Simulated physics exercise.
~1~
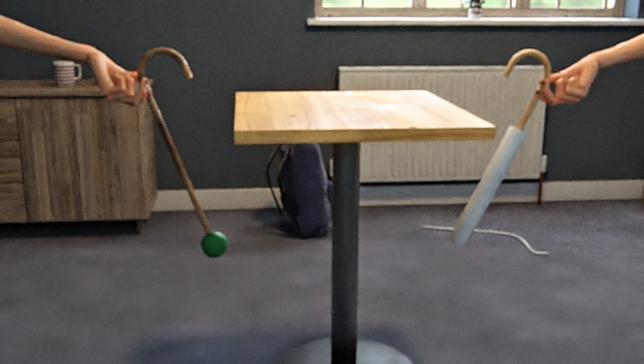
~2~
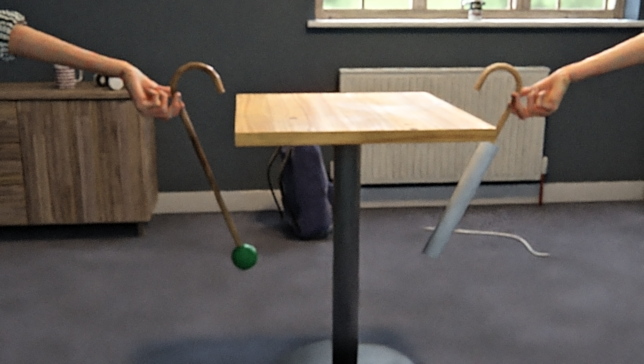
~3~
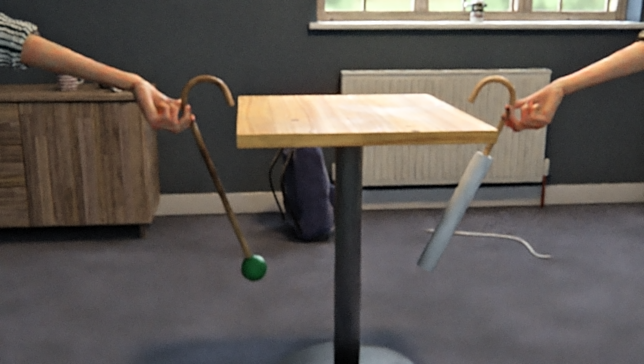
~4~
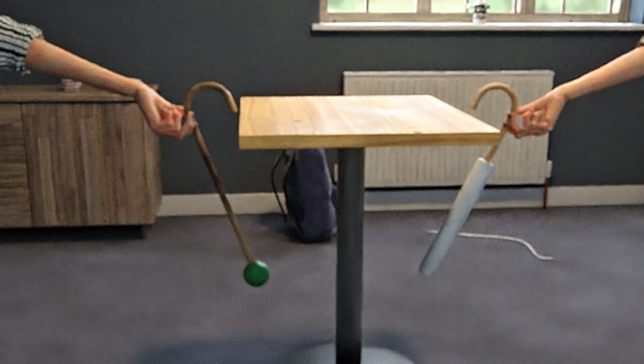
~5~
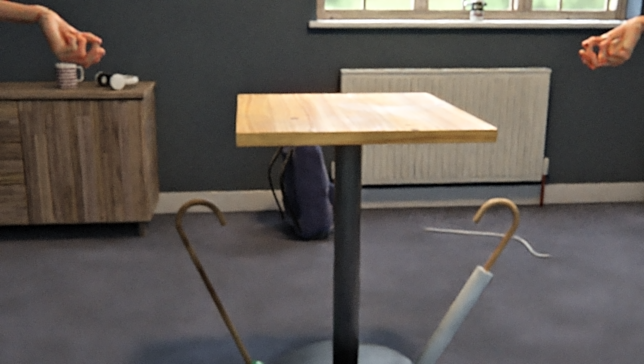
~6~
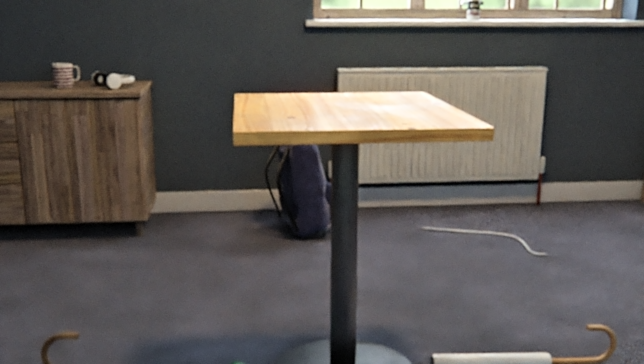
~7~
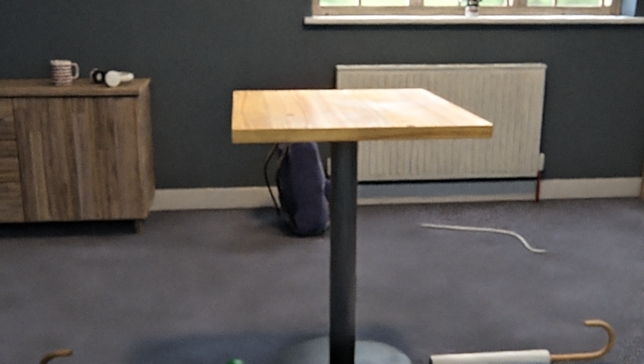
Two hands bring a green-ended cane and white umbrella to a table, but both fall.
